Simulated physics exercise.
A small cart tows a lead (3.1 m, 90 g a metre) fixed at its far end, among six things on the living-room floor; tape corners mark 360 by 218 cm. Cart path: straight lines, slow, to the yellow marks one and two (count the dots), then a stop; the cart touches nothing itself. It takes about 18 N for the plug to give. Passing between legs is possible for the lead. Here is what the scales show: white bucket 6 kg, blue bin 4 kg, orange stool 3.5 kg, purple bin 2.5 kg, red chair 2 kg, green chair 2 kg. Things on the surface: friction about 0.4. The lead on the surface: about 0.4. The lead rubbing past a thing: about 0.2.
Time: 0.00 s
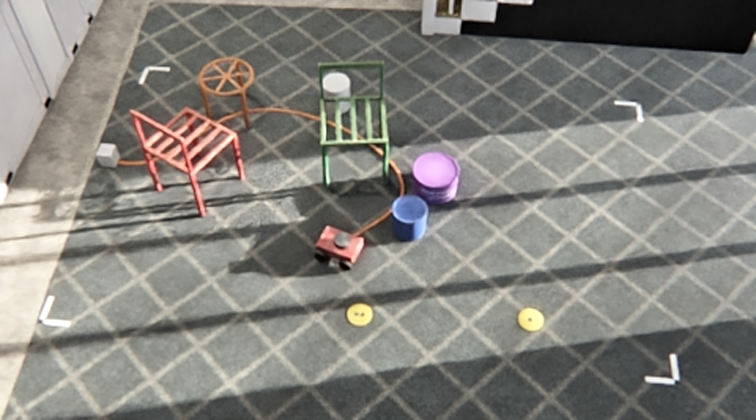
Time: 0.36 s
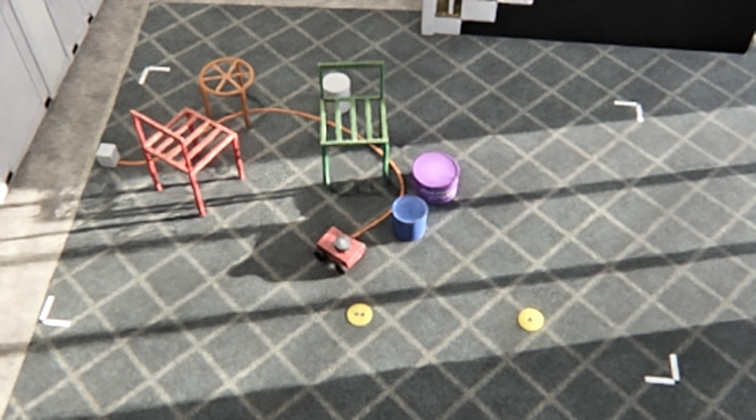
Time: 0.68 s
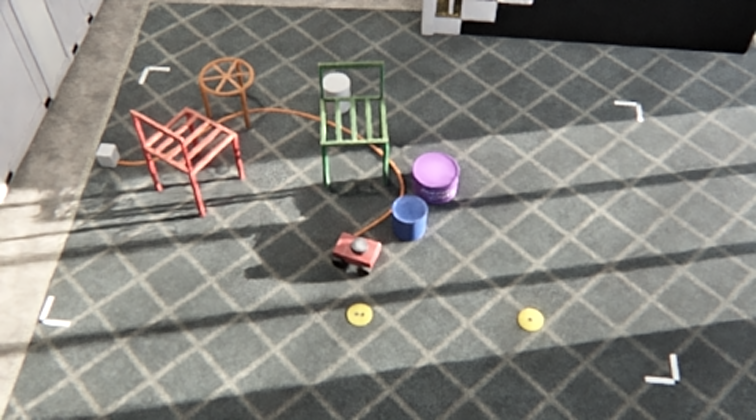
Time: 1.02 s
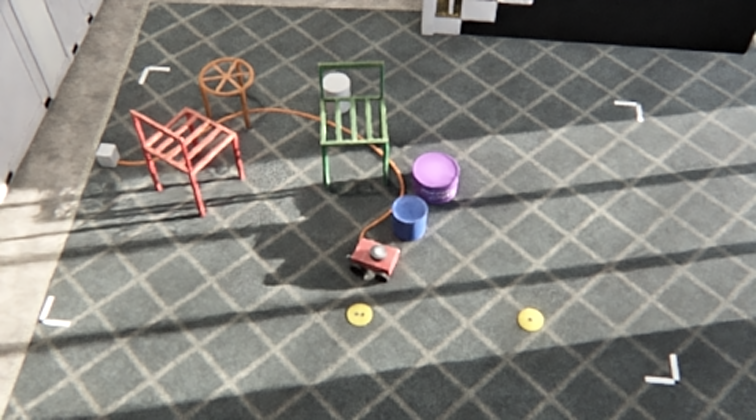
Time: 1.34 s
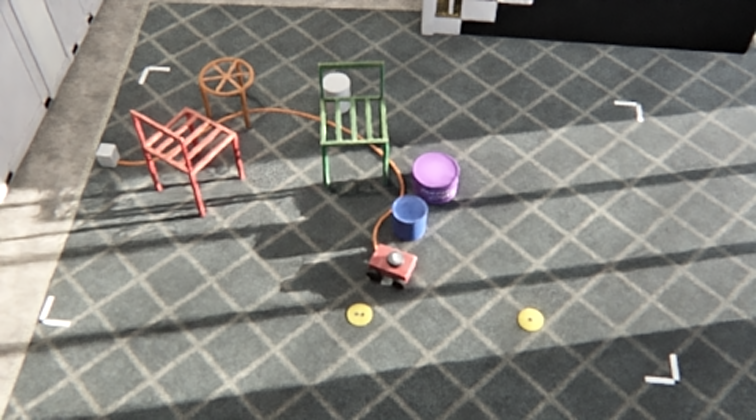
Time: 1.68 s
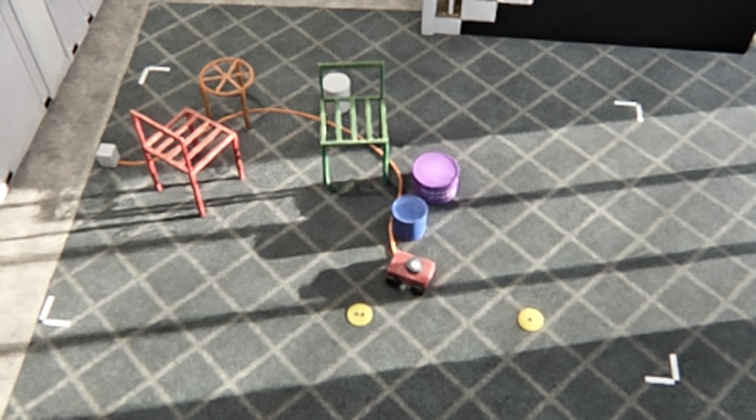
At first, a small red cart sits just left of a blue bin on a patterned floor, an orange lead trailing from it past the chairs. It then rolls a short way right and slightly downward, passing below the bin, the lead following, while everything else stays still.
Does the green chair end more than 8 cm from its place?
It changes position.
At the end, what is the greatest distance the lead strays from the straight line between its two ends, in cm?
80 cm.
After 3.0 s, cart at (471, 295), 6 N at the fixed end; nothing else has moved.
After 4.3 s, cart at (507, 318), lead slack at the fixed end; green chair 24 cm off its start, orange stool 10 cm off its start.
After 5.7 s, cart at (426, 315), lead slack at the fixed end; green chair 24 cm off its start at (328, 140), orange stool 10 cm off its start at (225, 86).
After 7.0 s, cart at (360, 313), lead slack at the fixed end; green chair 24 cm off its start, orange stool 11 cm off its start.
After 7.4 s, cart at (360, 313), lead slack at the fixed end; green chair 24 cm off its start at (328, 140), orange stool 11 cm off its start at (225, 86).
